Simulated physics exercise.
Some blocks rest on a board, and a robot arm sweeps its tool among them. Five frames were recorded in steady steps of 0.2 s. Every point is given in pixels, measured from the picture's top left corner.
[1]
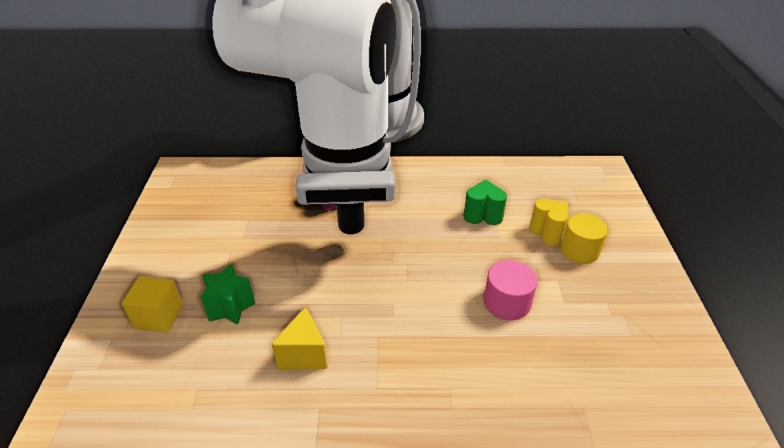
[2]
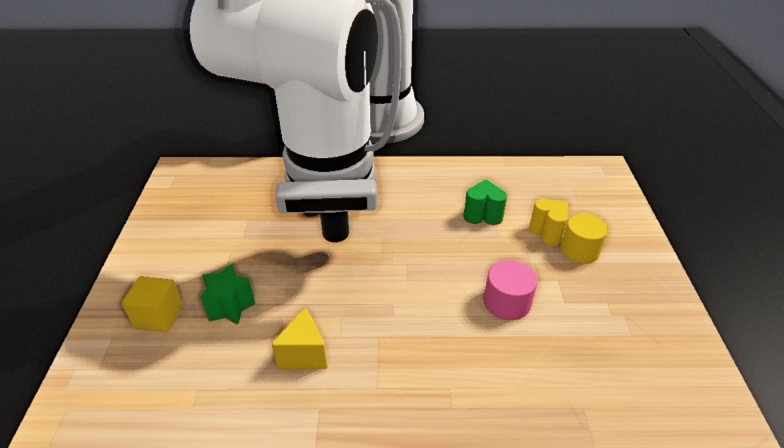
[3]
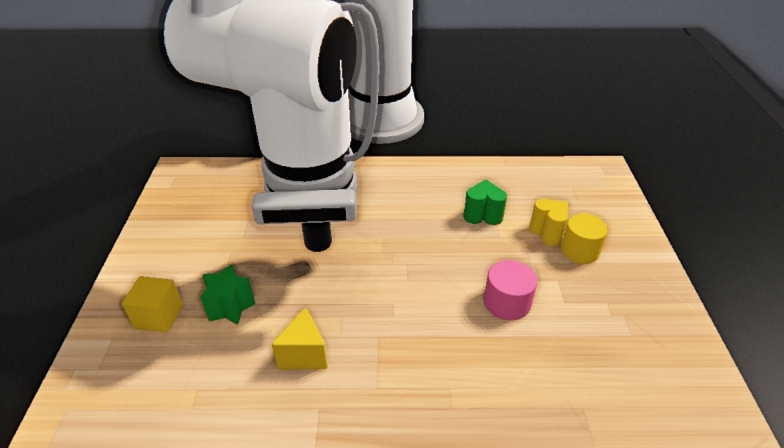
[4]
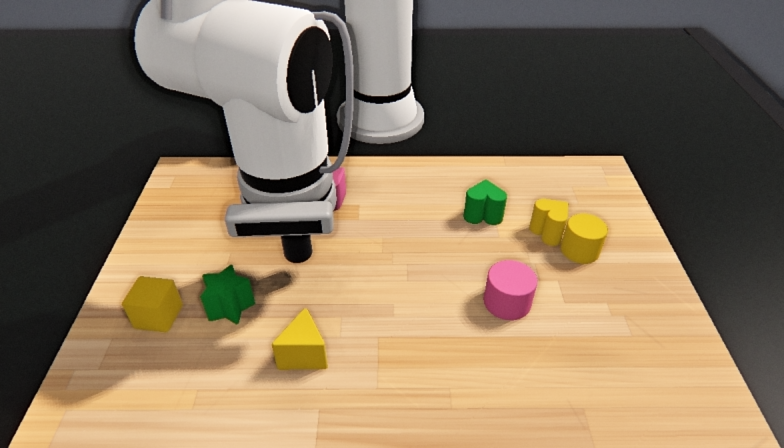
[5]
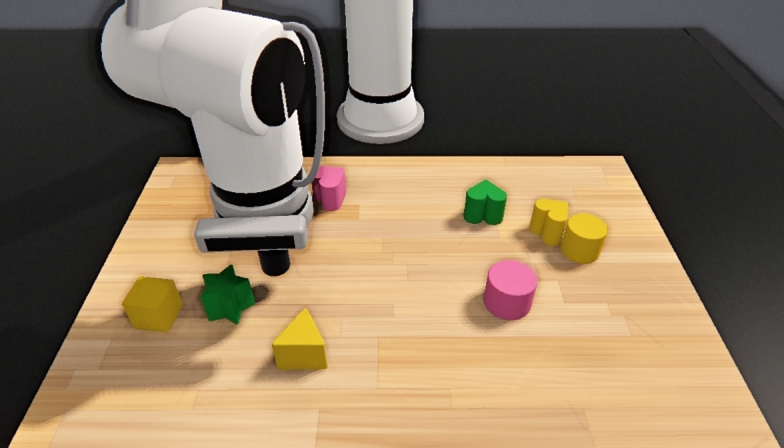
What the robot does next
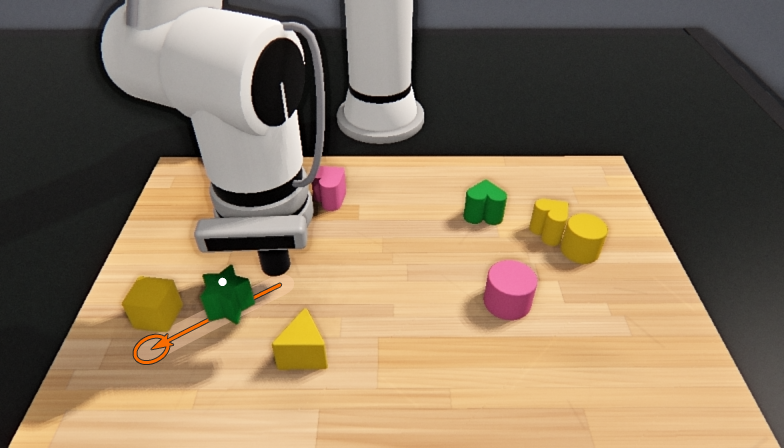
On a wooden board scattered with yellow, green and pink blocks, a white robot arm moves its black-tipped tool left and toward the viewer, nearing the green star-shaped block and revealing a pink block behind it, while the blocks stay still.
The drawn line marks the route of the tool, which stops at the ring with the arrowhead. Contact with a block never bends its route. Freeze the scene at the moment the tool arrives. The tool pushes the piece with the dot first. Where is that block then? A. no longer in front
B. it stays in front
Answer: B.
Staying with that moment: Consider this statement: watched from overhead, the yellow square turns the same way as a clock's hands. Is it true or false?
True.
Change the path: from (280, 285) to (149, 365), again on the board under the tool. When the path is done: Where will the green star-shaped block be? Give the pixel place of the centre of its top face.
The centre of its top face lies at (105, 327).
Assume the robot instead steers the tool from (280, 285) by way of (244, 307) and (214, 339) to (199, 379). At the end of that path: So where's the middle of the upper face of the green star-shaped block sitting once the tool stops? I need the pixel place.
My prediction: (169, 317).
Path on the board, from (280, 285) to (152, 349); the dot is on the green star-shaped block.
On the path given first. One third of the way, tool (235, 287); green star-shaped block (202, 293), turned 15° clockwise.
Two thirds of the way, tool (190, 309); yellow square (123, 295), turned 30° clockwise; green star-shaped block (154, 315), turned 15° clockwise.
At the end, tool (143, 332); yellow square (119, 296), turned 40° clockwise; green star-shaped block (104, 341); yellow triangular block in place.
